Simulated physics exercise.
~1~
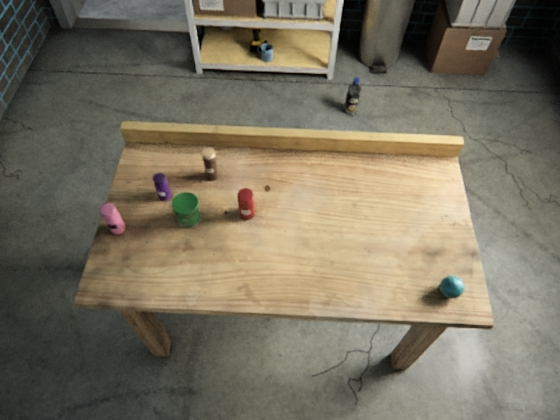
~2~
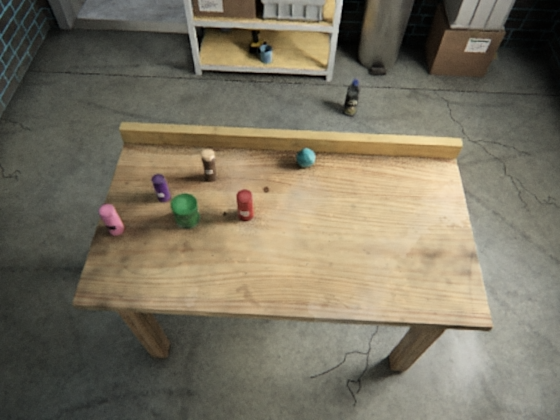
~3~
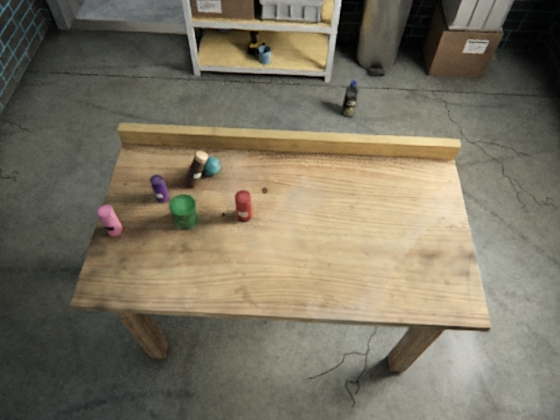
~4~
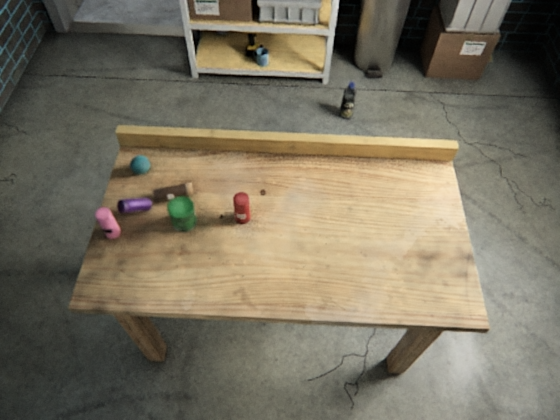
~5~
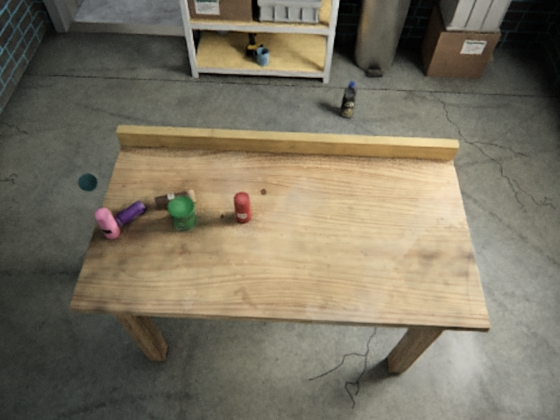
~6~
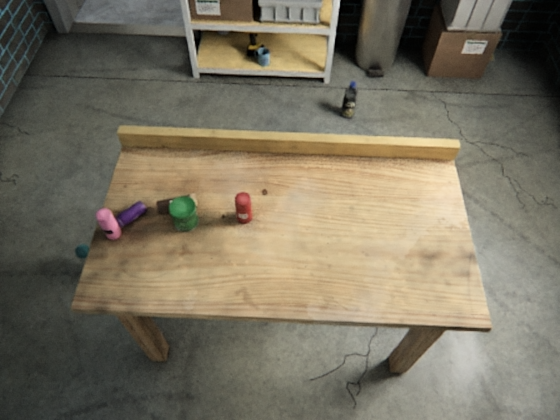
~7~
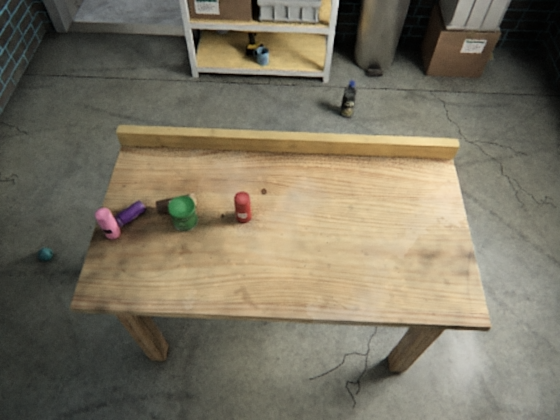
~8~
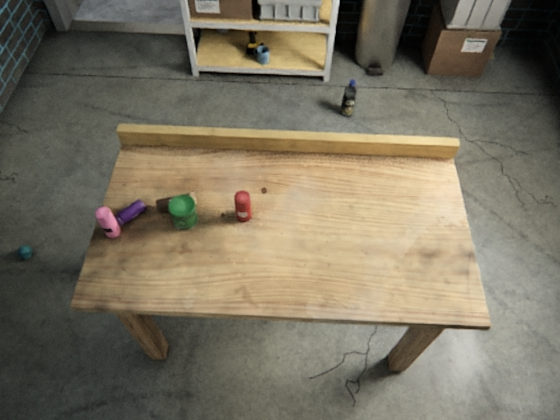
The footage shows a turquoise ball rolling across a wooden table to the far rail, then leftward into a brown shaker, which topples, followed by a purple one; the ball drops off the left edge and rolls away across the floor while the green, pink and red items stay upright.
